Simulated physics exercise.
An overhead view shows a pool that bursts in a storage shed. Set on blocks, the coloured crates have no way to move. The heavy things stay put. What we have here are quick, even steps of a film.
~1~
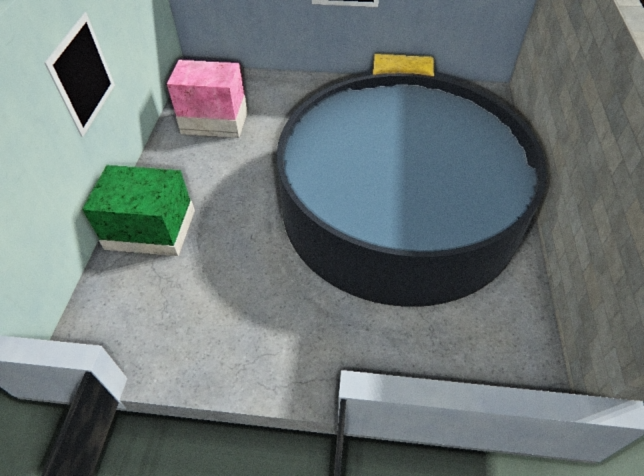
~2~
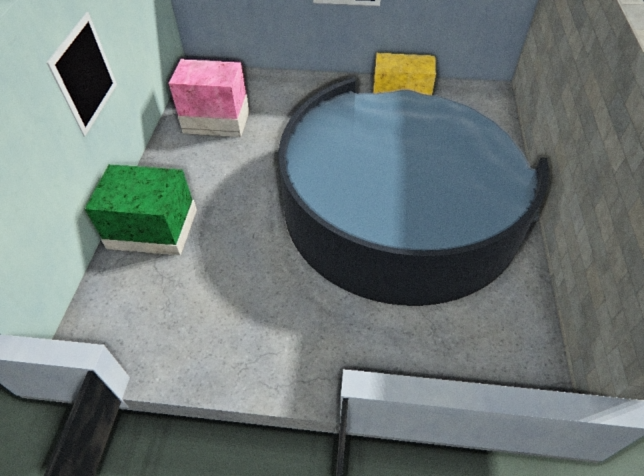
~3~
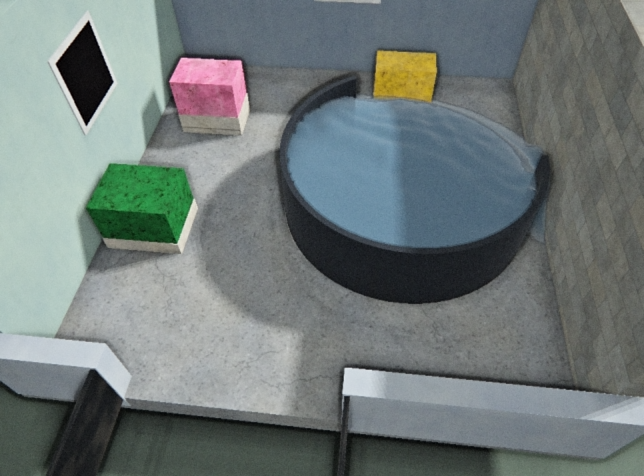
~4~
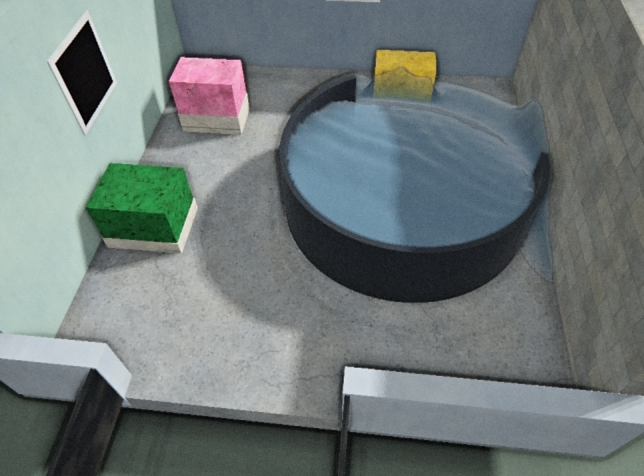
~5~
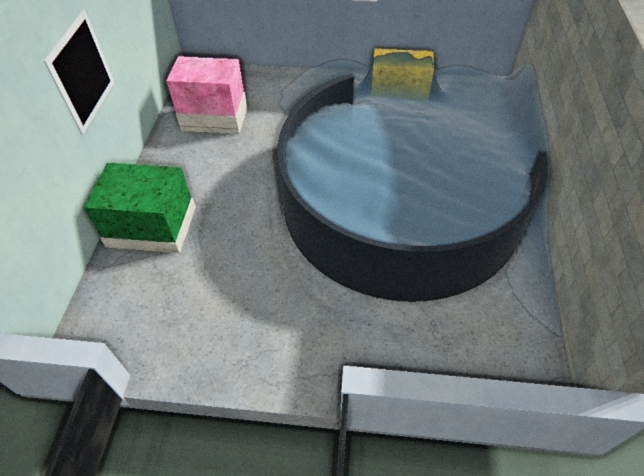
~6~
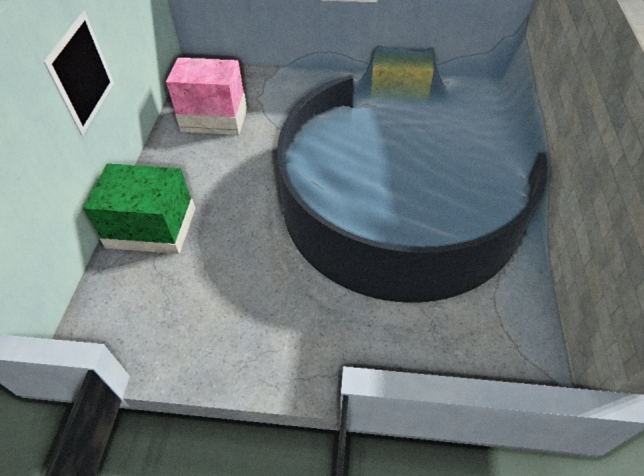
The footage shows a round dark tank of water in a room with pink, green and yellow crates; its far side opens, and water pours out, surrounding the yellow crate and spreading across the floor along the right wall.
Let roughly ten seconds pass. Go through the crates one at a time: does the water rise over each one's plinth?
In the end the pink crate ends up wet. The yellow crate ends up wet. The green crate ends up wet.
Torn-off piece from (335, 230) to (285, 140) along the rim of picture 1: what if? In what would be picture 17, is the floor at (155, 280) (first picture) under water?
I reckon it ends up drenched.
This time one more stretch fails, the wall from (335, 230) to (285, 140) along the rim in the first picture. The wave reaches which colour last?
My pick is the yellow crate.
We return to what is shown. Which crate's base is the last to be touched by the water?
The answer here is the crate marked green.
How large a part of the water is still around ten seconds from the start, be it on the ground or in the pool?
Roughly 82 parts in a hundred.
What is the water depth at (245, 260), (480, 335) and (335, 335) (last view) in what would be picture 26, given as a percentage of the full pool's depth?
About 6, 2 and 2 per cent.
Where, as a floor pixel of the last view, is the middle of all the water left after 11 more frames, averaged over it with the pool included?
At about (400, 142).
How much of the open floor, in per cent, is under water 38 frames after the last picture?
That works out at 100 %.
A moment on, water covers 45 % of the floor; the pink crate water round its plinth, the yellow crate water round its plinth, the green crate not reached.
Next, water covers 55 % of the floor; the pink crate water round its plinth, the yellow crate water round its plinth, the green crate not reached.
Then, water covers 90 % of the floor; the pink crate water round its plinth, the yellow crate water round its plinth, the green crate water round its plinth.
Later, water covers 100 % of the floor; the pink crate water round its plinth, the yellow crate water round its plinth, the green crate water round its plinth.
In the end, water covers 100 % of the floor; the pink crate was topped, the yellow crate was topped, the green crate was topped.
